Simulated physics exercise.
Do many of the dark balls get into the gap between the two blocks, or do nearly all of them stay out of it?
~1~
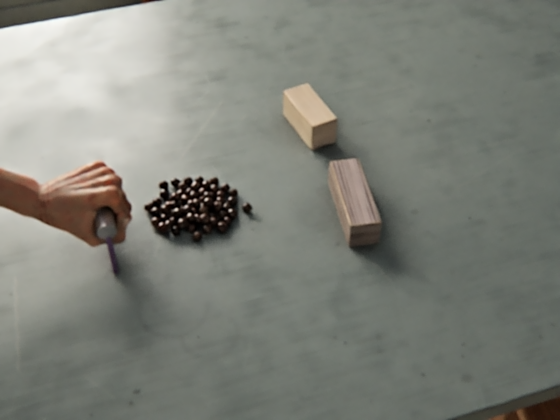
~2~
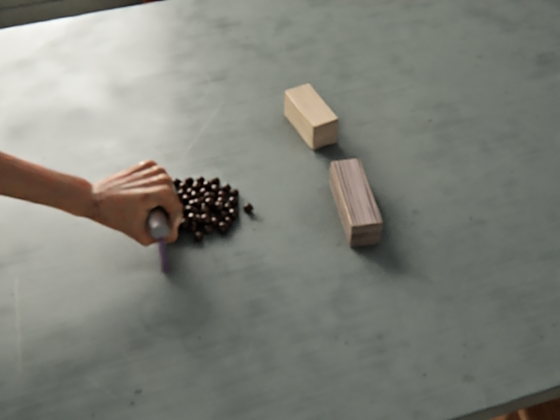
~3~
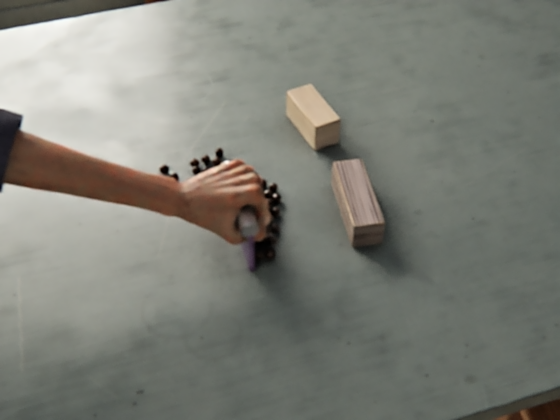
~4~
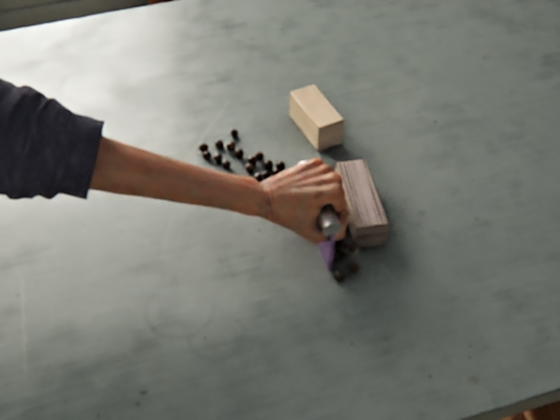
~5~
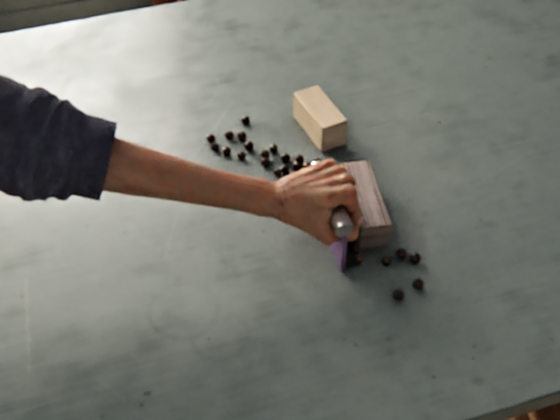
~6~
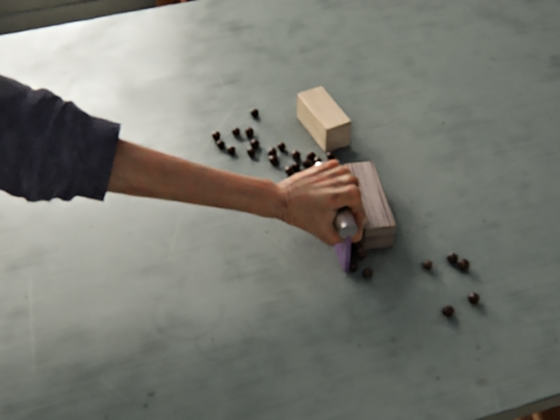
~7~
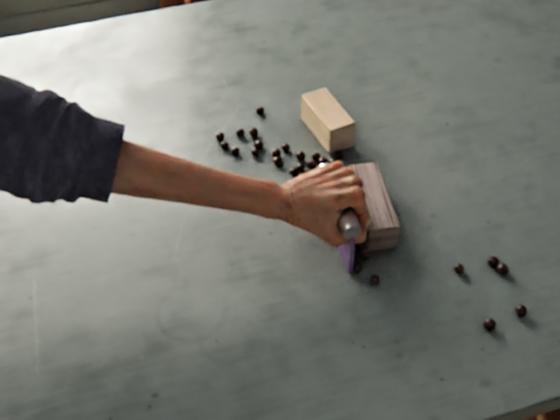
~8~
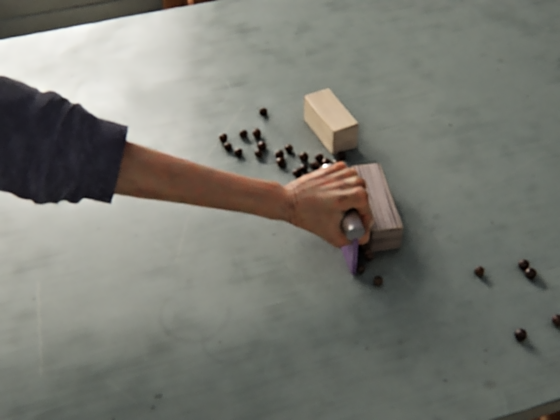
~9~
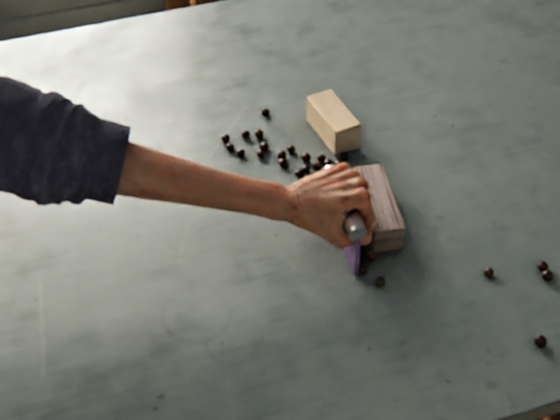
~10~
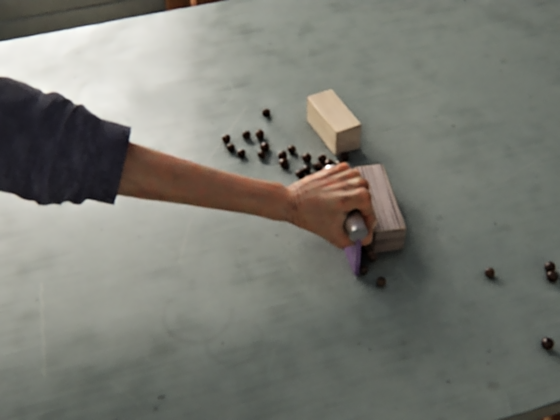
Nearly all of them stay out of the gap. Most are left in front of the blocks, while a few roll away around the nearer block.
